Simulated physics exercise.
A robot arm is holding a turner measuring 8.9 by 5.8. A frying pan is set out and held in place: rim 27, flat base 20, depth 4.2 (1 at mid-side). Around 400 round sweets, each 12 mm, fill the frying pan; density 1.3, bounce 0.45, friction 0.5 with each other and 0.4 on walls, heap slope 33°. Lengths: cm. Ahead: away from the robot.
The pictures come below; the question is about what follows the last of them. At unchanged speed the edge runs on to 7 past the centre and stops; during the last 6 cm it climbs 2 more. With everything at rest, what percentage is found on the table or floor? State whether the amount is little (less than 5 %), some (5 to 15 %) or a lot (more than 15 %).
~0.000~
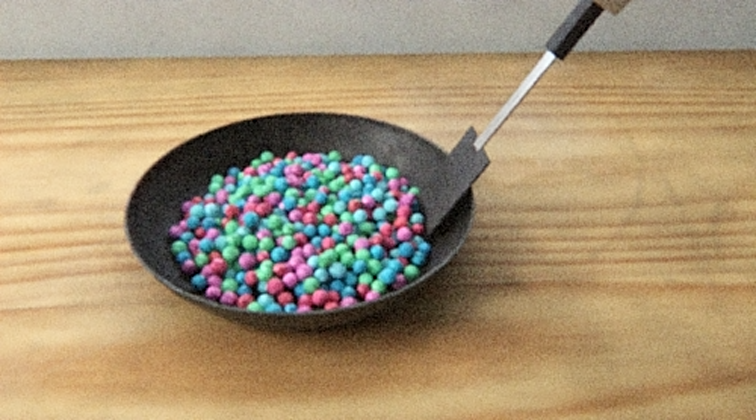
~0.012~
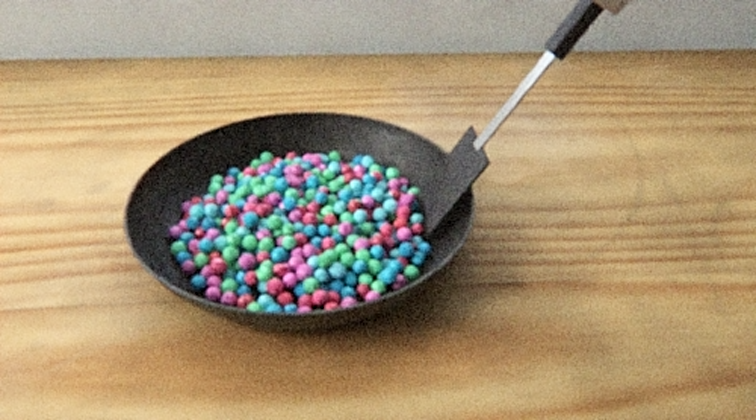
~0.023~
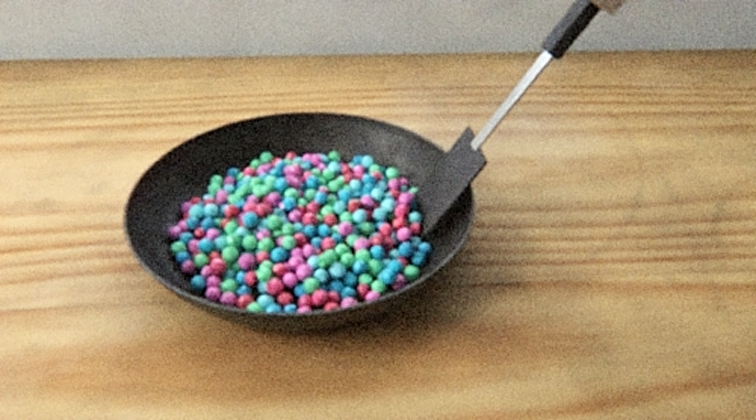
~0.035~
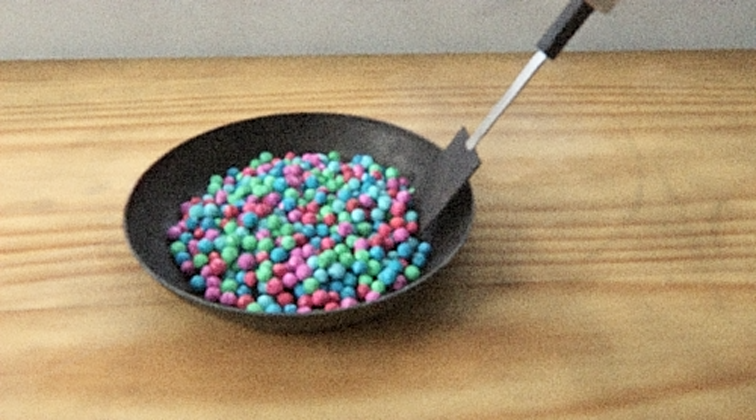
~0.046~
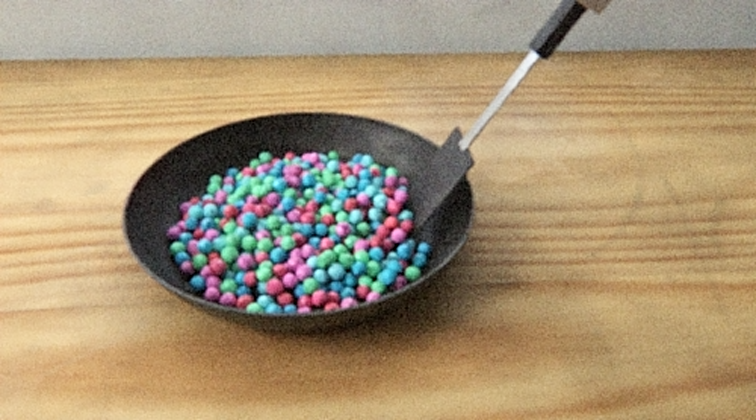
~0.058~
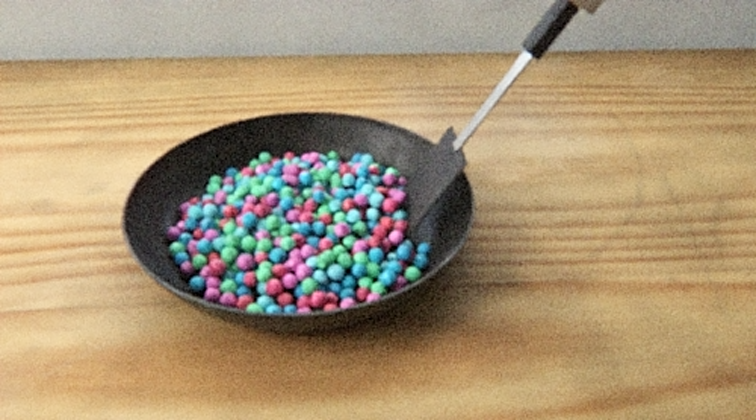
The amount is little, less than 5 %.
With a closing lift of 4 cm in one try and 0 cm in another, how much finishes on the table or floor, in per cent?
Estimates, in order: 0 % then 0 %.
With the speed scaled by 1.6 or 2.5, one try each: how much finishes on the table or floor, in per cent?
Try one about 0 %, try two about 10 %.
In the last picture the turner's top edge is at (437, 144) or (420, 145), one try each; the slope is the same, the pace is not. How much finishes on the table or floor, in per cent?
Near 5 per cent in the first try and near 10 per cent in the second.
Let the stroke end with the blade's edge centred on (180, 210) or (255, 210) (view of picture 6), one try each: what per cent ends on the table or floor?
Close to 5 and close to 0 per cent, respectively.
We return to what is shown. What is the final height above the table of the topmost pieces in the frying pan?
Peak at rest, approximately 5.0 centimetres.
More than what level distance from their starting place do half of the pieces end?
The figure is about 2 cm.
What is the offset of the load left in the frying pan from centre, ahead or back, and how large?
About 3.0 centimetres ahead.
After 0.18 s, sloping 59°, highest piece 4 above the table; 403 in the frying pan.
After 0.30 s, sloping 59°, highest piece 5 above the table; 403 in the frying pan.
After 0.56 s, sloping 59°, highest piece 4 above the table; 403 in the frying pan.
After 1.61 s, sloping 59°, highest piece 4 above the table; 403 in the frying pan.
In the end, 403 in the frying pan. That is 0 % on the table or floor.
